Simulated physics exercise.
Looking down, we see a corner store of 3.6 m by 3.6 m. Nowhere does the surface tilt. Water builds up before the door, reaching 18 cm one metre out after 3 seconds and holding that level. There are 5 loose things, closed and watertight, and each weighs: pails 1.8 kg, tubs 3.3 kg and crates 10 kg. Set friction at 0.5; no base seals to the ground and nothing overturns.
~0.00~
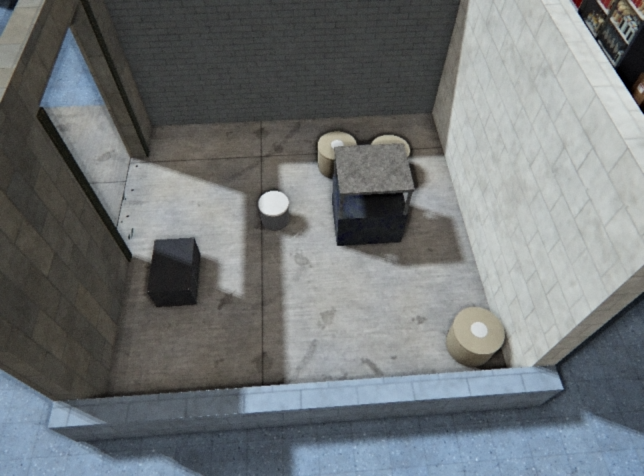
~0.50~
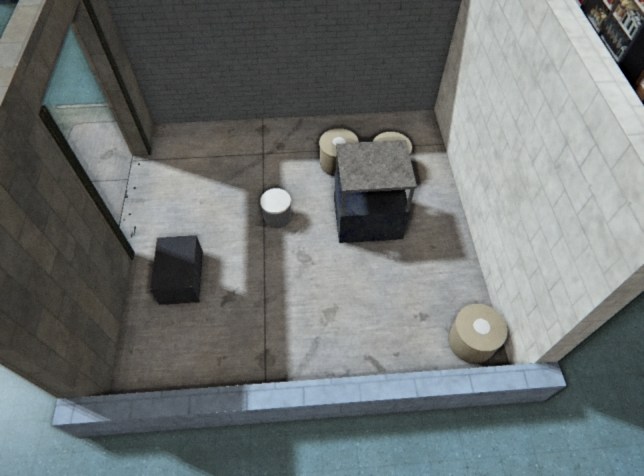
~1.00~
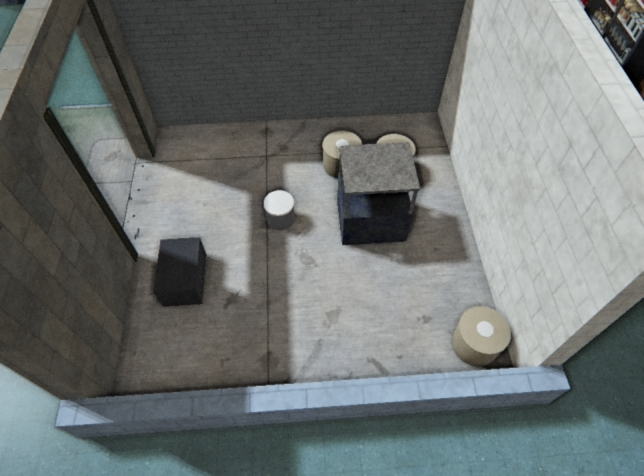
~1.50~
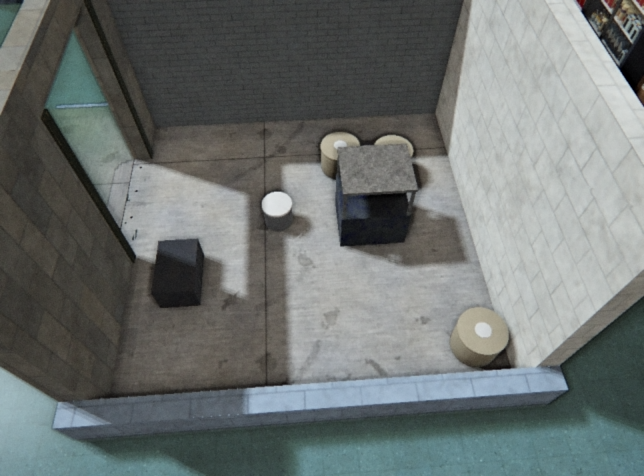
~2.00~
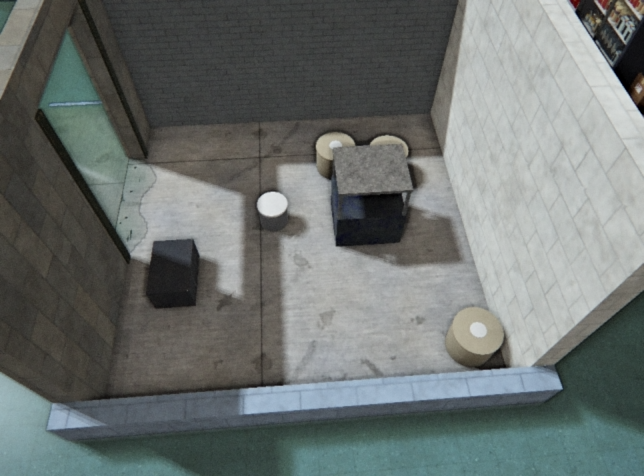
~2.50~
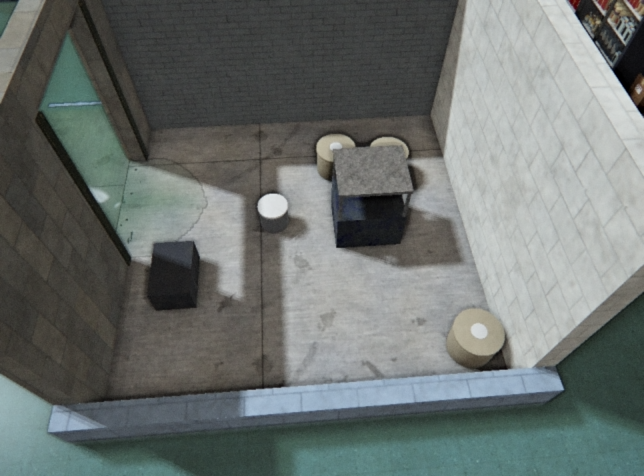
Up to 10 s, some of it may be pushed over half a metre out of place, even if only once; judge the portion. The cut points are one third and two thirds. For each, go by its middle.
I bet the count comes out high.
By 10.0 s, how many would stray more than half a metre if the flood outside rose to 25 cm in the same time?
You'd get 4 in that case.
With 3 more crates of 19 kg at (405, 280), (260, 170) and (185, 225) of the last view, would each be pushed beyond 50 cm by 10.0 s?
Note: Item 1 below threshold; item 2 above threshold; item 3 above threshold.
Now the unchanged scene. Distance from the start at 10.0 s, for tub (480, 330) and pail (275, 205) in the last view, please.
Respectively 60 and 250 centimetres.
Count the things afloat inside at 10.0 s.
Count: 5.
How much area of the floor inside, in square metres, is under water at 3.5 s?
I'd put it close to 3.0 m2.
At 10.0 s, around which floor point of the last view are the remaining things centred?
Around (357, 307).
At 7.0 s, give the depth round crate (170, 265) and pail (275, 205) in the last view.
Depth approx. 2 cm / 6 cm.
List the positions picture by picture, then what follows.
The first frame shows a pail at (274, 203), on the bottom; a tub at (390, 149), on the bottom; water covers 0.0 m2; 0 of 5 have shifted.
The second frame shows a pail at (276, 200), on the bottom; a tub at (392, 146) rests on the ground; 0.0 m2 under water; 0 of 5 have shifted.
The third frame shows a pail at (279, 202), on the bottom; a tub at (395, 148) rests on the ground; water covers 0.0 m2; 0 of 5 have shifted.
The fourth frame shows a pail at (277, 204) rests on the ground; a tub at (393, 149) rests on the ground; water covers 0.0 m2; 0 of 5 have shifted.
The fifth frame shows a pail at (272, 204) rests on the ground; a tub at (389, 150), on the bottom; 0.1 m2 under water; 0 of 5 have shifted.
The sixth frame shows a pail at (273, 206) rests on the ground; a tub at (389, 151) rests on the ground; water covers 0.8 m2; 0 of 5 have shifted.
After 3.5 s 0 of 5 are over 50 cm from their spots; 0 afloat.
After 4.5 s 1 of 5 are over 50 cm from their spots; 1 afloat.
After 7.0 s 3 of 5 are over 50 cm from their spots; 4 afloat.
After 10.0 s 4 of 5 are over 50 cm from their spots, and 4 have been at some point; 5 afloat.
